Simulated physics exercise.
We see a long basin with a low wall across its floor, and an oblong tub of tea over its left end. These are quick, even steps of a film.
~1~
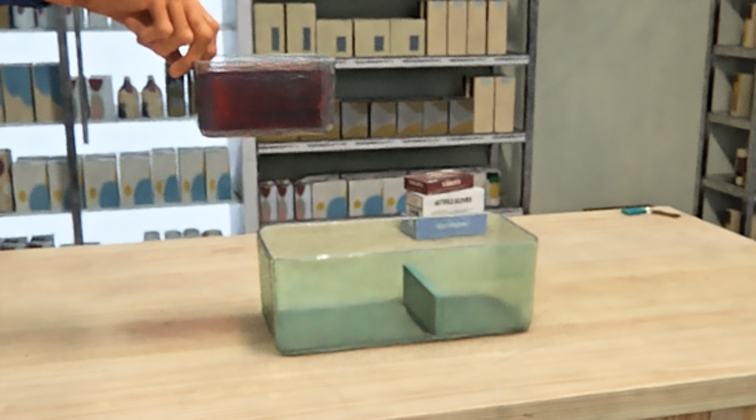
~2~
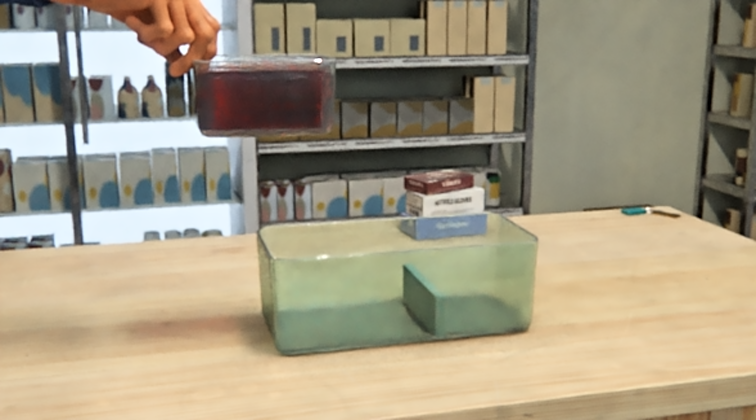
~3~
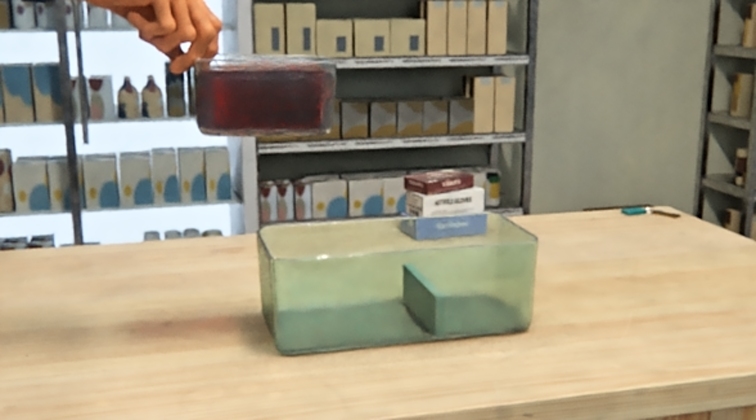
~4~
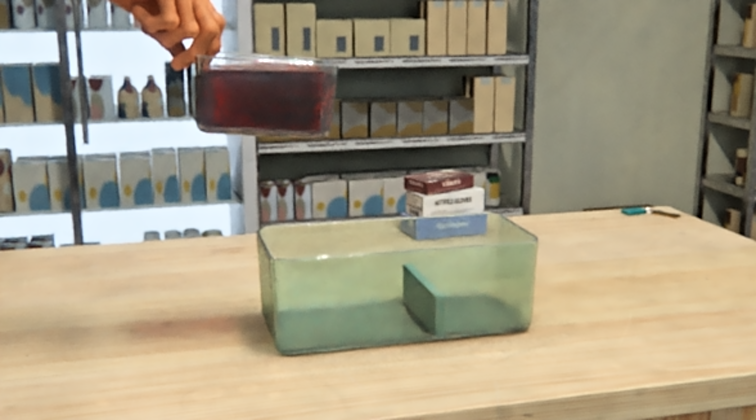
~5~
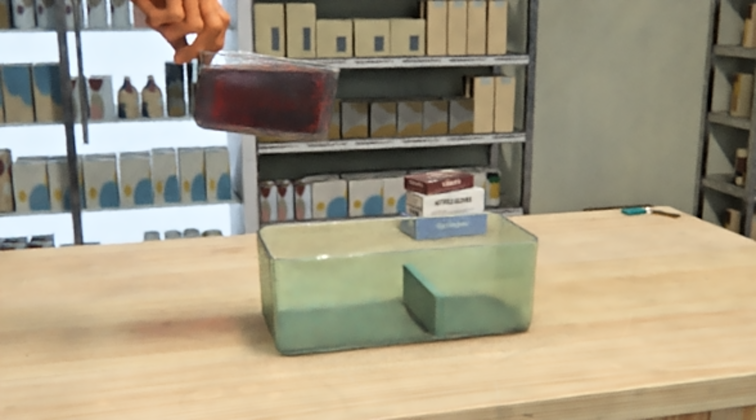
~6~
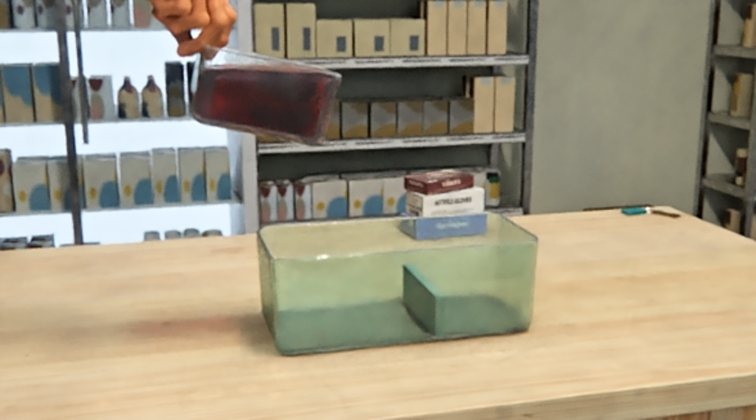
In a storeroom or shop lined with shelves of boxes and bottles, a pale wooden table is seen from the front and slightly above. A long, clear greenish basin with a low wall across its floor stands before a maroon, white and blue box, while a hand holds a tub of dark red tea above its left end. The tub stays nearly level, then tilts slightly down to the right as the camera remains still.
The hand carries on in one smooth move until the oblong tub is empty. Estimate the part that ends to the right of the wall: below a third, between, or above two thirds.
The share right of the wall is not even a third.
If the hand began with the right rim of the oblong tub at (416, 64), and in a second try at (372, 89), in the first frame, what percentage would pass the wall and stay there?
Near 70 % and 45 %.
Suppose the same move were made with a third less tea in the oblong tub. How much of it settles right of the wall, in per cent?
It comes to 5 per cent or so.
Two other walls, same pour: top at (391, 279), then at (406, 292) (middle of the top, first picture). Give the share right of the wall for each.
The first gives 50 %, the second 35 %.
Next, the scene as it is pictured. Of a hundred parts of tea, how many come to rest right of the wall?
Close to 10 per cent.
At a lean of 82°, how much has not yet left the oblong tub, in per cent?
Some 35 per cent.
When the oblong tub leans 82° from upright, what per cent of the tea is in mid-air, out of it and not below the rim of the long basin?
Close to 50 per cent.
A moment on, the tilt is 82° and 37 per cent is still to pour, 14 is left of the wall and 0 right of it.
Next, the tilt is 117° and 3 per cent is still to pour, 80 is left of the wall and 4 right of it.
Then the tilt is 119° and 0 per cent is still to pour, 82 is left of the wall and 8 right of it.
Later the tilt is 119° and 0 per cent is still to pour, 81 is left of the wall and 8 right of it.
At rest 81 per cent lies left of the wall, 8 right of it and 10 outside.
